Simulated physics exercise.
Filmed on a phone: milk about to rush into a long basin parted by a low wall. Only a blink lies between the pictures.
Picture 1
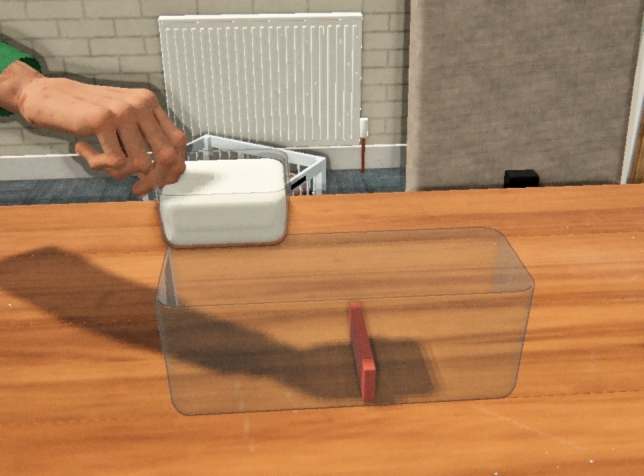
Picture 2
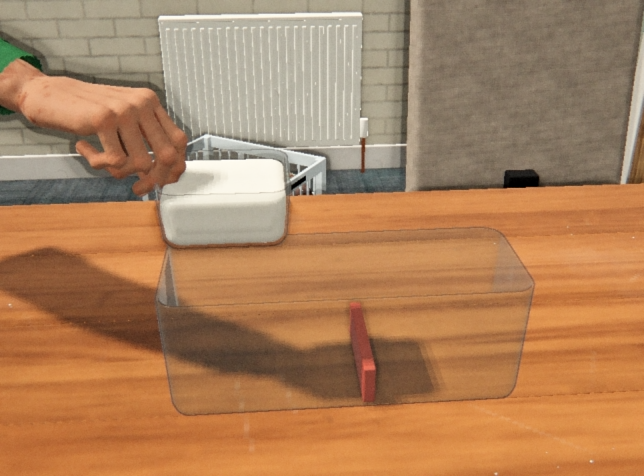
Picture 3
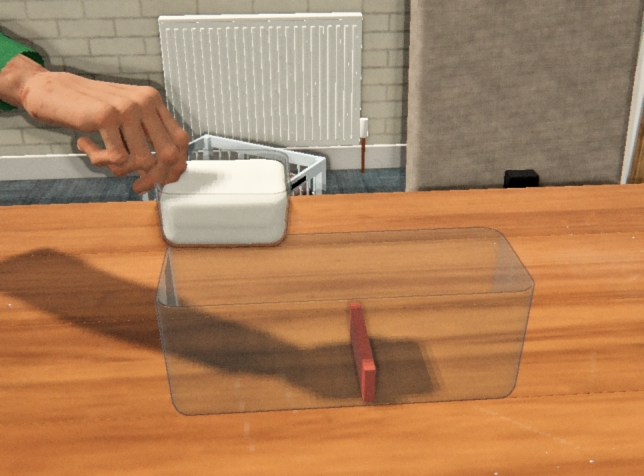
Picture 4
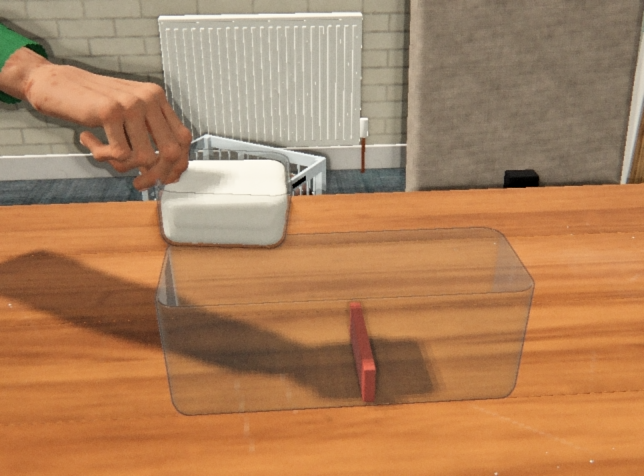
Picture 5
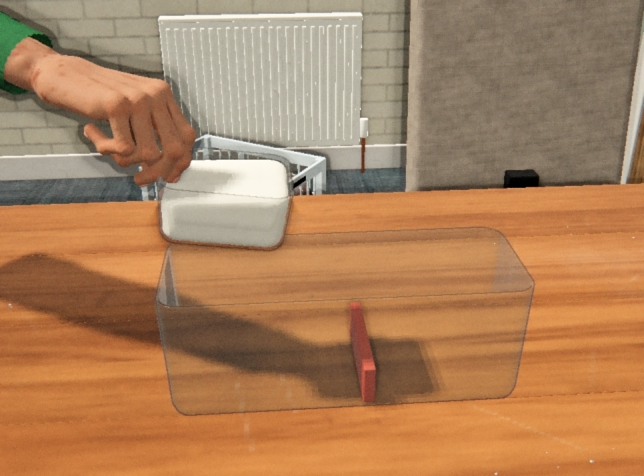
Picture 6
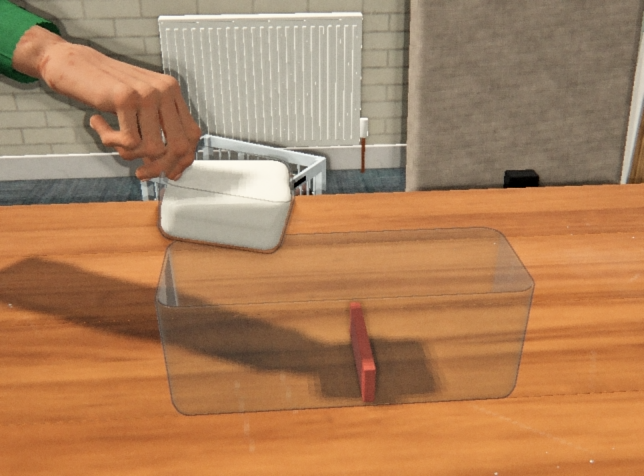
In a room with a pale brick wall, a white radiator and a grey panel, a fixed camera looks slightly down on a wooden table. A hand in a green sleeve holds a white, rounded container at the left, above a long, clear basin with a low red wall inside. The hand shifts slightly and gradually tilts the container a little to the right, its shadow moving faintly across the tabletop.
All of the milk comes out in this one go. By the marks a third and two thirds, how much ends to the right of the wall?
It comes to less than a third.
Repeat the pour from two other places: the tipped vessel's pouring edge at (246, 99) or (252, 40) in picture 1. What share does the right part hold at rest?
The first gives 5 %, the second 30 %.
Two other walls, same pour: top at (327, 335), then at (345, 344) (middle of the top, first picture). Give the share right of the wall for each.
In turn 70 and 60 in a hundred.
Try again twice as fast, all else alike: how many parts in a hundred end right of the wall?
Near 10 %.
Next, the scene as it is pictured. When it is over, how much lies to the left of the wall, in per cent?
It comes to 75 per cent or so.
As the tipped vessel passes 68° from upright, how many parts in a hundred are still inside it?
Roughly 30 in a hundred.
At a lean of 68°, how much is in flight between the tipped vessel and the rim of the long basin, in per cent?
It comes to 25 per cent or so.
A moment on, the tilt is 68° and 30 per cent is still to pour, 35 is left of the wall and 12 right of it.
Next, the tilt is 107° and 2 per cent is still to pour, 72 is left of the wall and 24 right of it.
Then the tilt is 119° and 0 per cent is still to pour, 75 is left of the wall and 24 right of it.
Later the tilt is 119° and 0 per cent is still to pour, 75 is left of the wall and 24 right of it.
Finally, 75 per cent lies left of the wall, 24 right of it and 0 outside.
